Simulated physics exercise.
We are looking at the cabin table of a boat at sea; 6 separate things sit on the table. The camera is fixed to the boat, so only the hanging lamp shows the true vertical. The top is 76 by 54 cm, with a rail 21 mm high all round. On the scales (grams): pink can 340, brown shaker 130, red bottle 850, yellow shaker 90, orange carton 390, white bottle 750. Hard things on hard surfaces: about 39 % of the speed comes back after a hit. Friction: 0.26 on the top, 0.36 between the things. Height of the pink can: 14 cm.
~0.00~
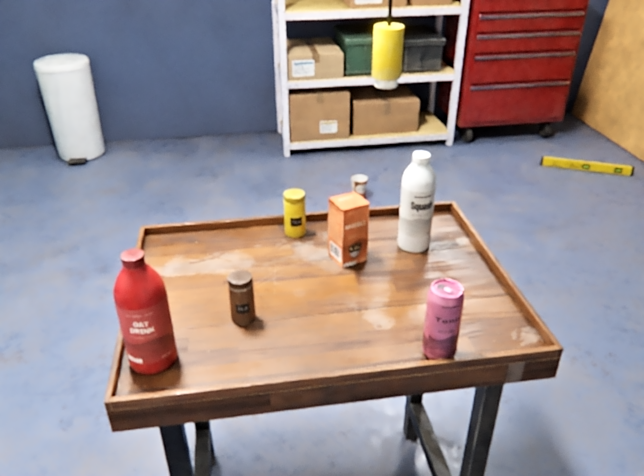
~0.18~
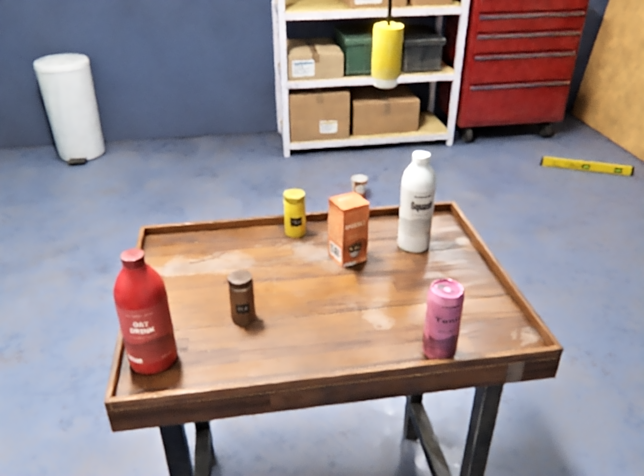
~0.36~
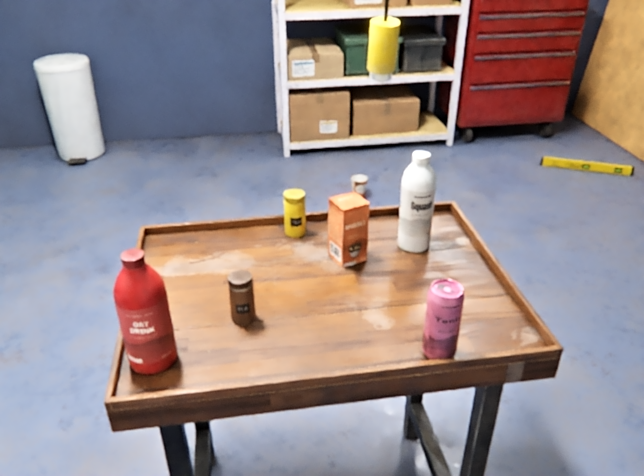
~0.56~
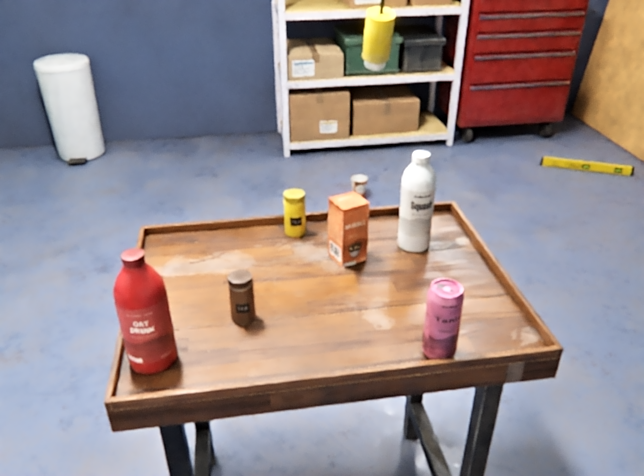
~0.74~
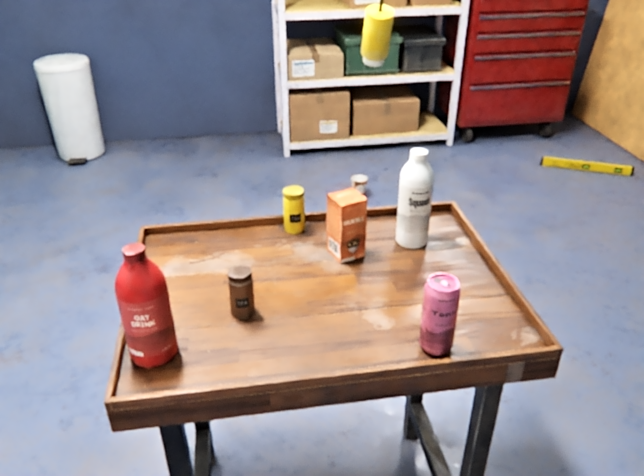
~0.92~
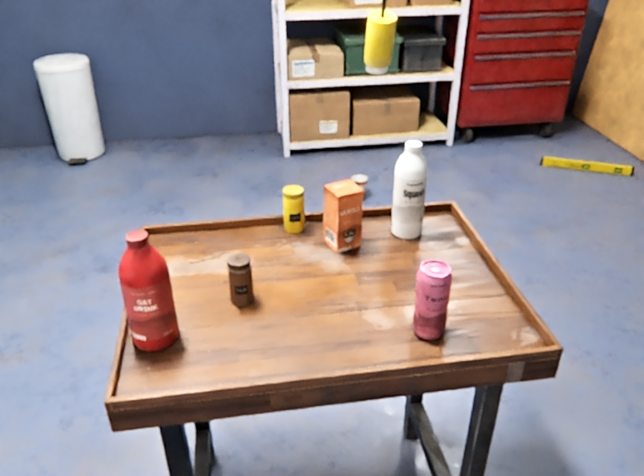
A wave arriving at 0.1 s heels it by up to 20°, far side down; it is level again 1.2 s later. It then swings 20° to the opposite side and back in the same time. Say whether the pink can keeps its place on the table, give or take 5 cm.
The pink can holds its spot.
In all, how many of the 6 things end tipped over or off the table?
In all, 0.
After 1.82 s, boat heeled 19°, near side down; pink can moved 10 cm near (426, 289); orange carton moved 10 cm; brown shaker moved 10 cm.
After 2.12 s, boat heeled 14°, near side down; pink can moved 4 cm near (435, 307); orange carton moved 4 cm; brown shaker moved 4 cm.
In the end (3.0 s), not toppled but over 5 cm from the start, yellow shaker; the other 5 under 5 cm from the start. At the end, from the last picture's camera, pink can near (442, 322).
